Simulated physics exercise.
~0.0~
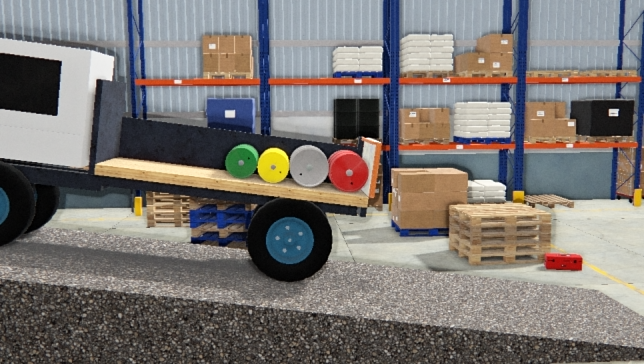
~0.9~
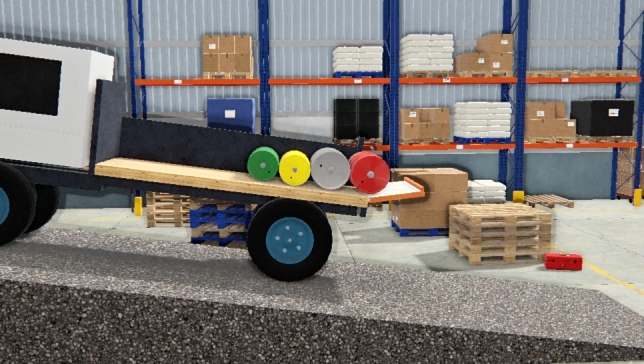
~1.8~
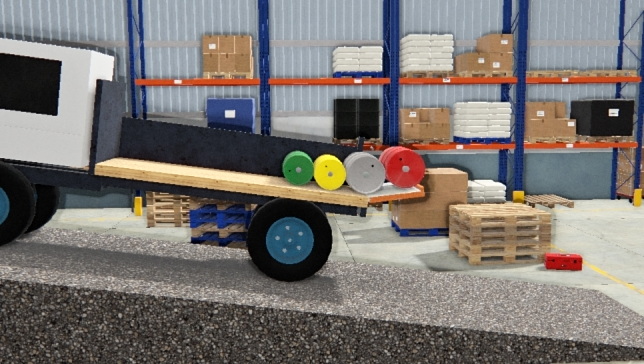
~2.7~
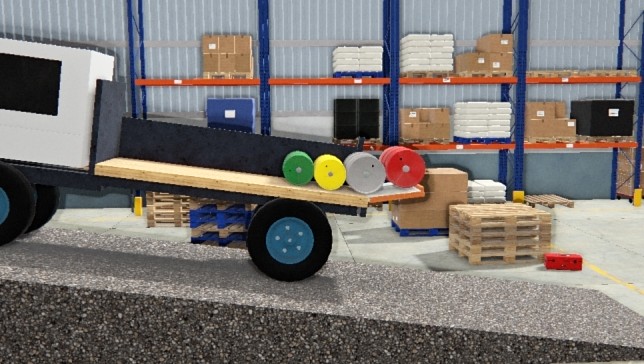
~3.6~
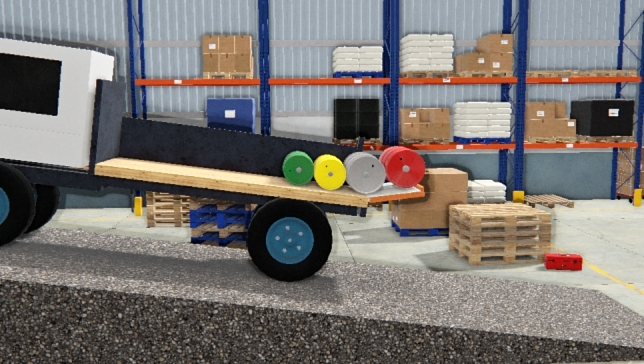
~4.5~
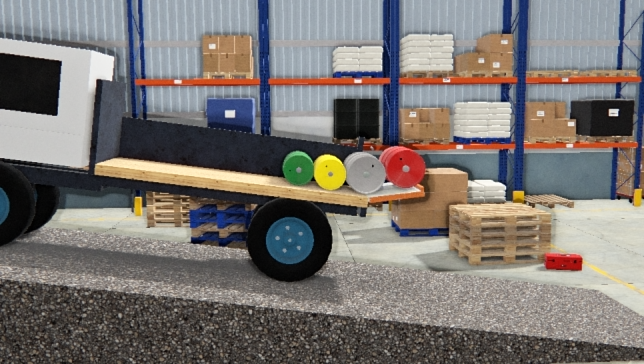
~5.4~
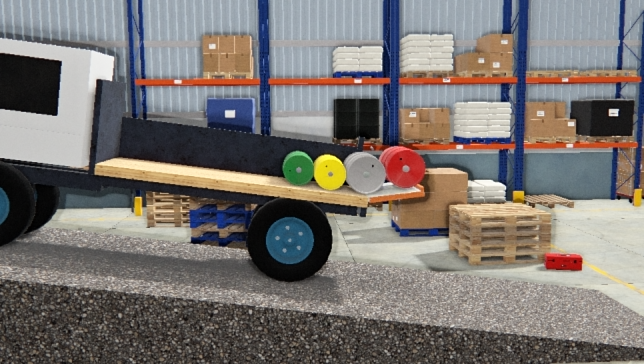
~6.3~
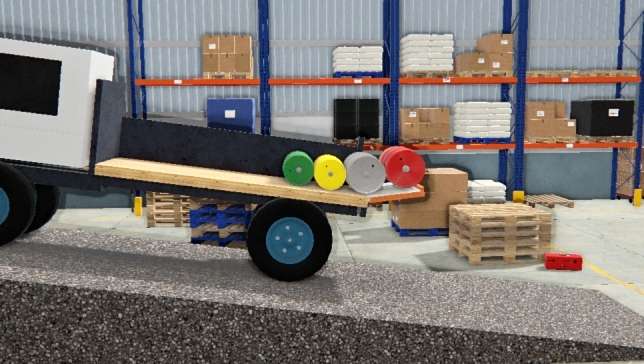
In a warehouse lined with tall racks of boxes and pallets, a pick-up stands on a slope, seen from its open side by a still camera. Four kegs sit in a row on the sloping wooden bed, green, yellow, grey and red from left to right, with the red one nearest the upright gate. The gate swings down to the right, and the kegs roll after it. The red keg leads onto the lowered gate and stops near its outer edge, with the others bunched up behind it. All four stay still there, and none falls out.
